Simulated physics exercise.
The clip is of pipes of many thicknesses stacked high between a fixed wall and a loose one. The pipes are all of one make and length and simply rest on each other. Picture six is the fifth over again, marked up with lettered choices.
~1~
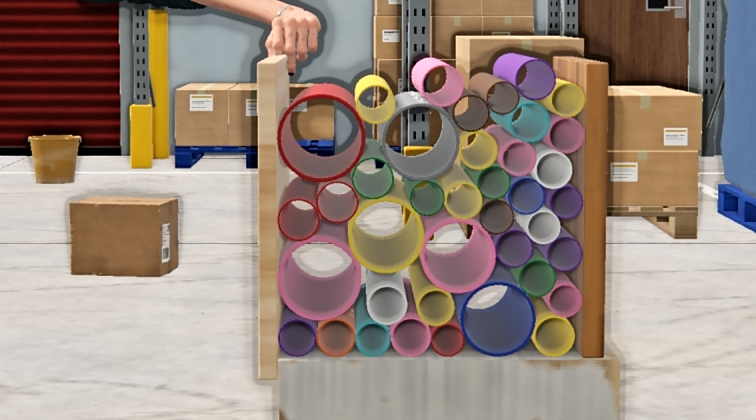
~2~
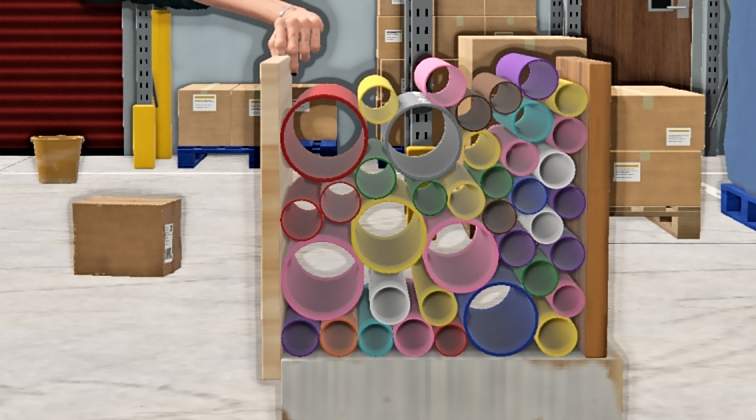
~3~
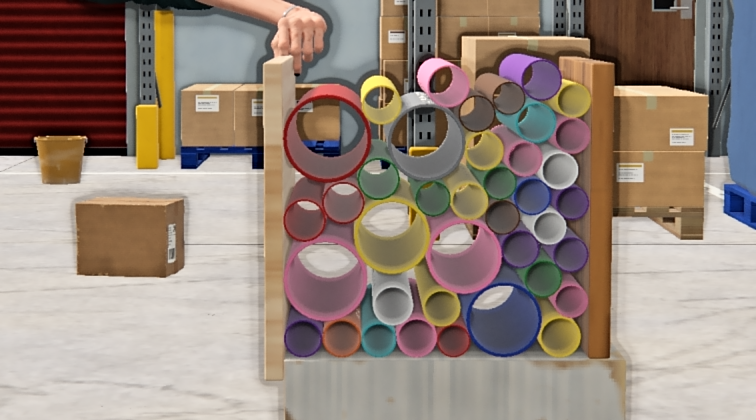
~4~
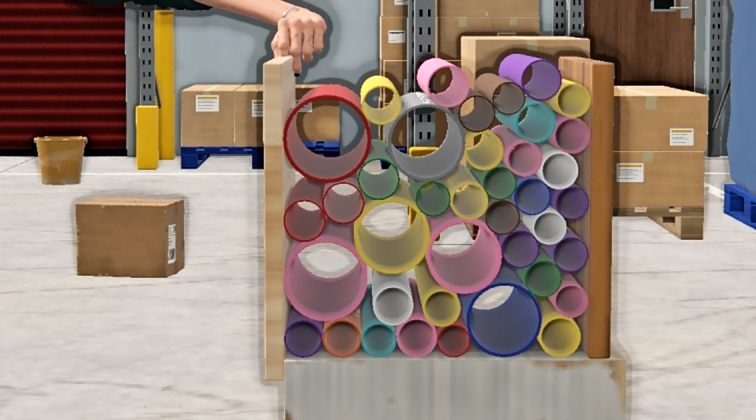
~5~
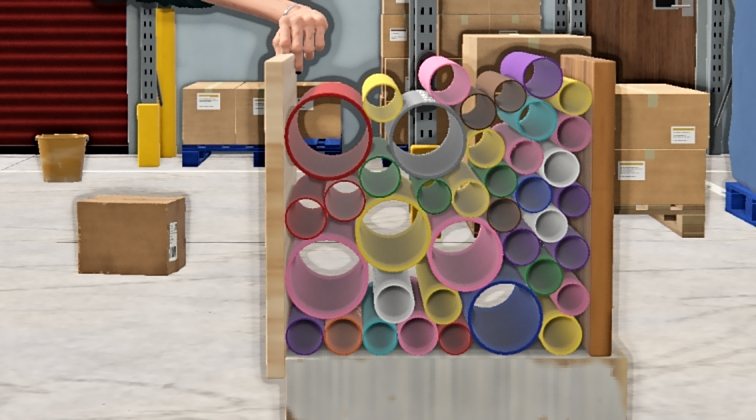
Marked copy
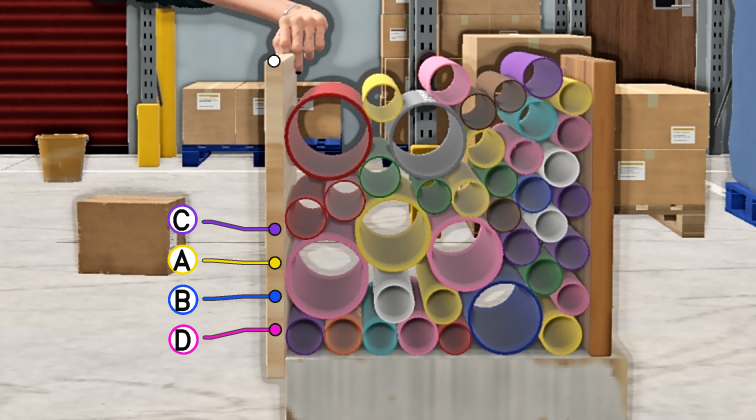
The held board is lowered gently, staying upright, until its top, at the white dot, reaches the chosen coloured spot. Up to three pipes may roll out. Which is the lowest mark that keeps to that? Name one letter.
It can be let down to C.
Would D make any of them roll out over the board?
At D: Yes.
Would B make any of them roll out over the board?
Yes, at B.
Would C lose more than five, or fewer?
It loses fewer than five.
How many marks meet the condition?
The number is one.
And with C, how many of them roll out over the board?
The count is two.
On the marked copy, A at (275, 263); B at (275, 297); C at (275, 229); D at (276, 330); the white dot at (274, 61).
Taking C. A third of the way, top of the board (284, 135).
Two thirds of the way, top of the board (284, 219).
When it is over, top of the board (284, 228), two out over the board.
As for the rest, A more than three out over the board; B more than three out over the board; D more than three out over the board.
